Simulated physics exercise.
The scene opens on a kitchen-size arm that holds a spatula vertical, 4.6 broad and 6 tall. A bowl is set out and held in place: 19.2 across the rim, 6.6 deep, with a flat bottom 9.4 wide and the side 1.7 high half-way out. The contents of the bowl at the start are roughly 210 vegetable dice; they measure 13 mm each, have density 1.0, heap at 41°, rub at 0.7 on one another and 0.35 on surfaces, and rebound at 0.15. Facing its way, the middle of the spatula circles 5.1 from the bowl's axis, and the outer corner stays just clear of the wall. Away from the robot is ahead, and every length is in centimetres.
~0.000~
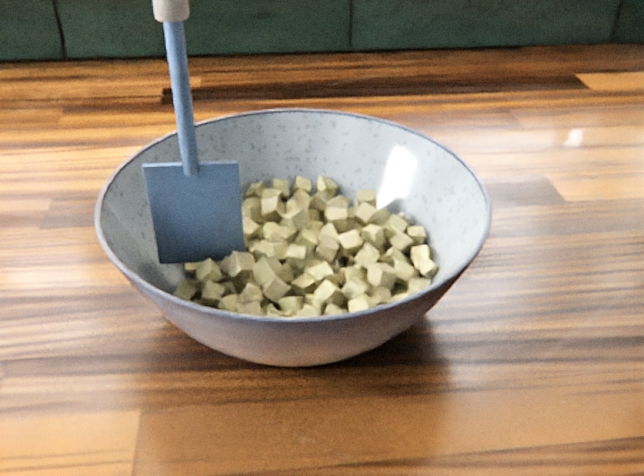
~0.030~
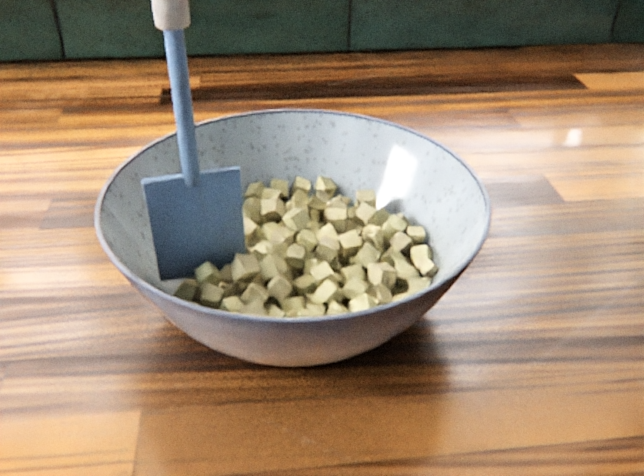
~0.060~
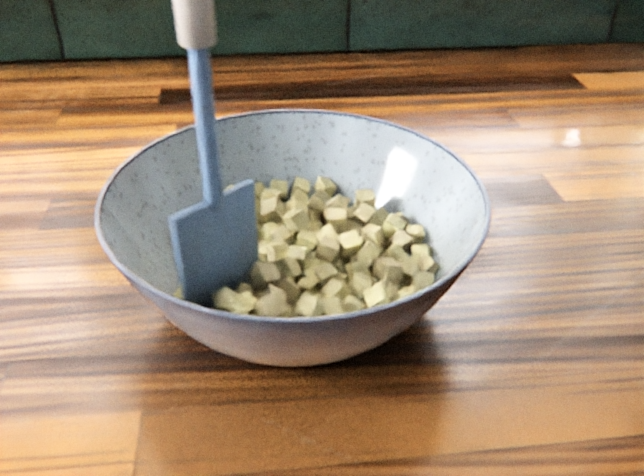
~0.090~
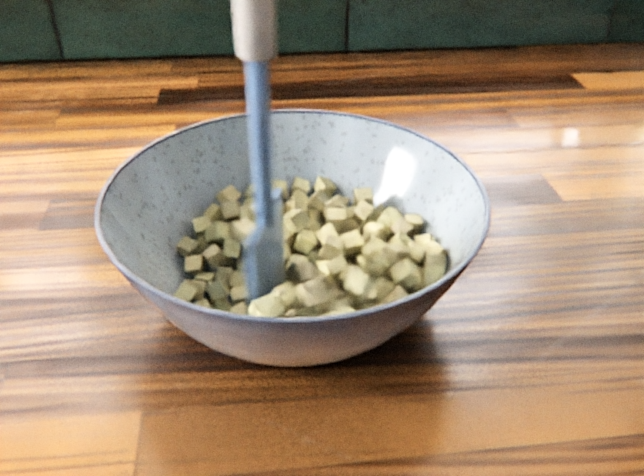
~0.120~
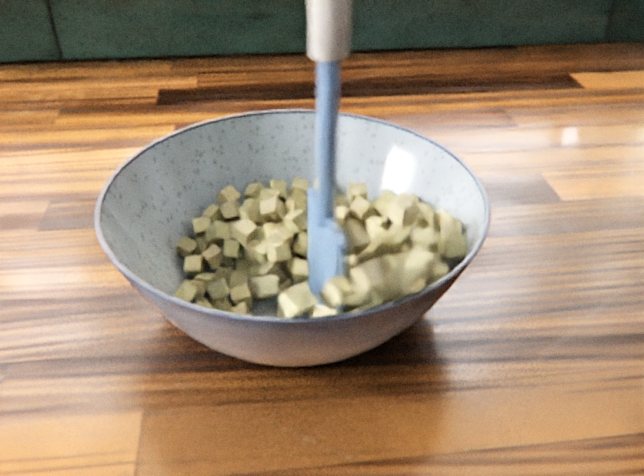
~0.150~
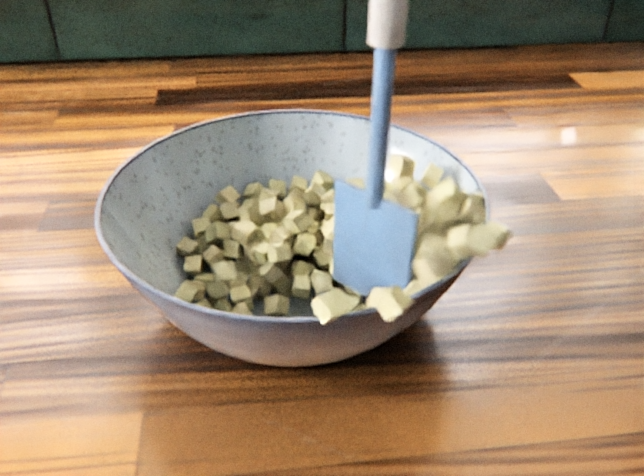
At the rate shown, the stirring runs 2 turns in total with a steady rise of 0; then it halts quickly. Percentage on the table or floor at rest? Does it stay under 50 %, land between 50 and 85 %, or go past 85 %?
It lands between 50 and 85 %.
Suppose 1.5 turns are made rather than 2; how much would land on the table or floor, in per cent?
55 %.
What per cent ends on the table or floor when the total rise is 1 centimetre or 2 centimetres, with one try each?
Roughly 40 percent, then roughly 30 percent.
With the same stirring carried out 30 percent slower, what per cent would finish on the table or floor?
In that case some 40 per cent.
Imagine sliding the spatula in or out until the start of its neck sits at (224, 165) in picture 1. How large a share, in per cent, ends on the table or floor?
I'd say around 25 per cent.
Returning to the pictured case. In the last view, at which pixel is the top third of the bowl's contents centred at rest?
(288, 332).
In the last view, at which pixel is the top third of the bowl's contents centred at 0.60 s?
Somewhere around (345, 150), I think.
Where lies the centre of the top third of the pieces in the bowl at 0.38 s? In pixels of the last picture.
Somewhere around (149, 240) in the last view.
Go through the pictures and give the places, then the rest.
Spatula neck at (187, 135), 0° round; upper third of the load around (306, 253), from x 185 to 425, top at y 190; 206 in the bowl, in the first frame.
Spatula neck at (188, 146), 12° round; upper third of the load around (307, 255), from x 185 to 425, top at y 190, in the second frame.
Spatula neck at (211, 169), 40° round; upper third of the load around (308, 267), from x 185 to 425, top at y 190, in the third frame.
Spatula neck at (263, 184), 71° round; upper third of the load around (334, 273), from x 185 to 435, top at y 190, in the fourth frame.
Spatula neck at (327, 184), 101° round; upper third of the load around (382, 255), from x 185 to 455, top at y 190, in the fifth frame.
Spatula neck at (377, 167), 131° round; upper third of the load around (411, 230), from x 185 to 495, top at y 165; 202 in the bowl, 4 in flight or on the tool, in the sixth frame.
By 0.38 s, 358° round, highest piece 10 above the table; 142 in the bowl, 31 on the table or floor, 33 in flight or on the tool.
By 0.60 s, 226° round, highest piece 9 above the table; 93 in the bowl, 91 on the table or floor, 22 in flight or on the tool.
By 0.91 s, 0° round, highest piece 5 above the table; 122 on the table or floor, 84 in the bowl.
By 1.61 s, 0° round, highest piece 5 above the table; 122 on the table or floor, 84 in the bowl.
Final count, 122 on the table or floor, 84 in the bowl. That is 59 % on the table or floor.
